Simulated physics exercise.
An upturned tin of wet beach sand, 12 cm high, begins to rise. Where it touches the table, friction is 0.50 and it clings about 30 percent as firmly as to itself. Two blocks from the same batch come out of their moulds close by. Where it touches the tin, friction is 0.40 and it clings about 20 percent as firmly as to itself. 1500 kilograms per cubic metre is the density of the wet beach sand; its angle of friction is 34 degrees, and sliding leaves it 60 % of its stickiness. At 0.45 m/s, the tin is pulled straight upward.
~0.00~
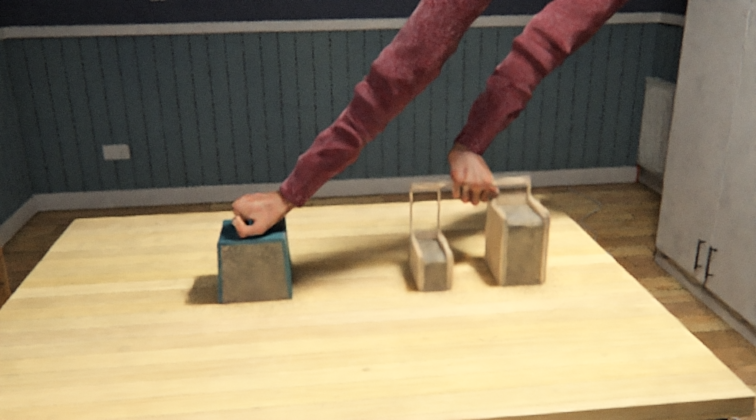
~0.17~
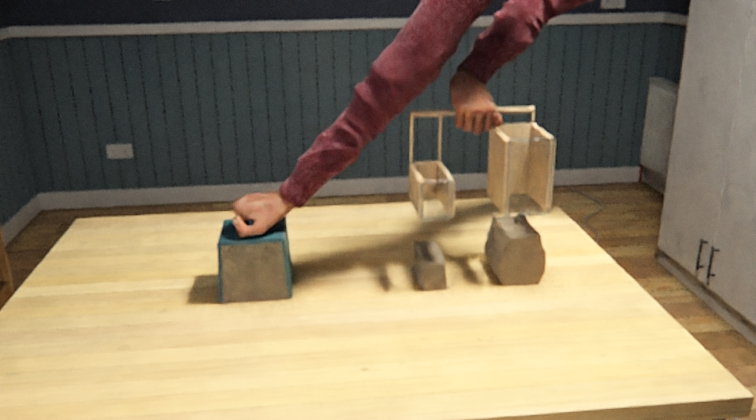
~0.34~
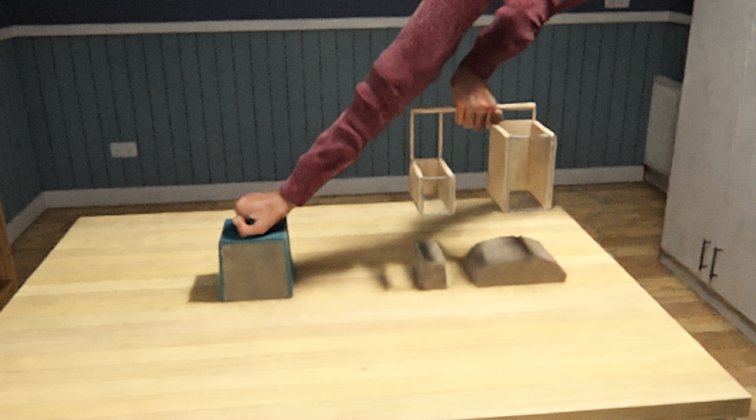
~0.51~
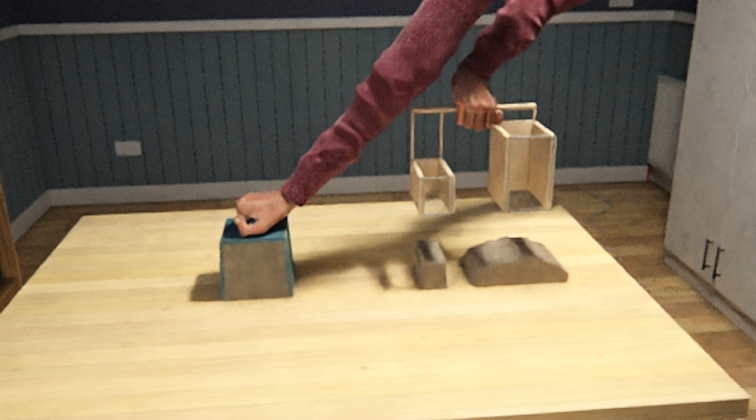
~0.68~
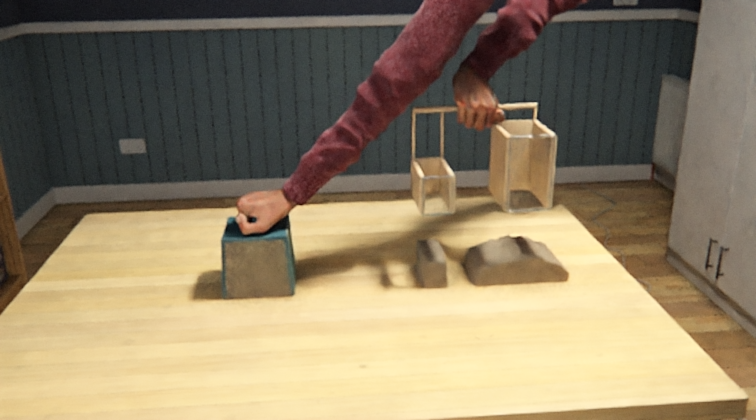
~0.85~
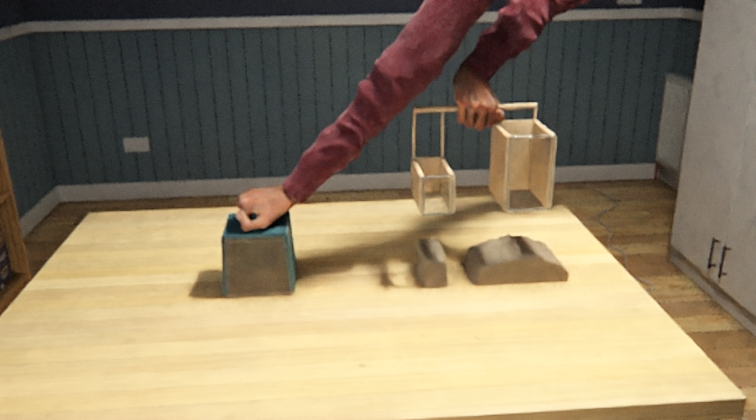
Two maroon-sleeved arms reach down over a pale wooden table, seen from the front and slightly above, in a room with blue-green panelled walls, a white cupboard at right and a wooden floor. The left hand grips a teal-edged tin of brown sand, while the other lifts a joined pair of wooden moulds off two sand blocks. The larger right block slumps into a low mound, the small one barely changes, the tin scarcely moves, and the view shifts slightly.
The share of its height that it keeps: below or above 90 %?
The result is short of 90 %.
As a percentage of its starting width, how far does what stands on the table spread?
Near 240 % by the end.
By 1.05 s, the tin is up by 9.0 cm.
By 1.28 s, the tin is up by 19 cm; what stands on the table is 63 % of the tin's depth.
By 1.51 s, the tin is up by 24 cm; what stands on the table is 63 % of the tin's depth.
By 1.74 s, the tin is up by 24 cm; what stands on the table is 63 % of the tin's depth.
By 1.84 s, at the end, the tin is up by 24 cm; what stands on the table is 63 % of the tin's depth.
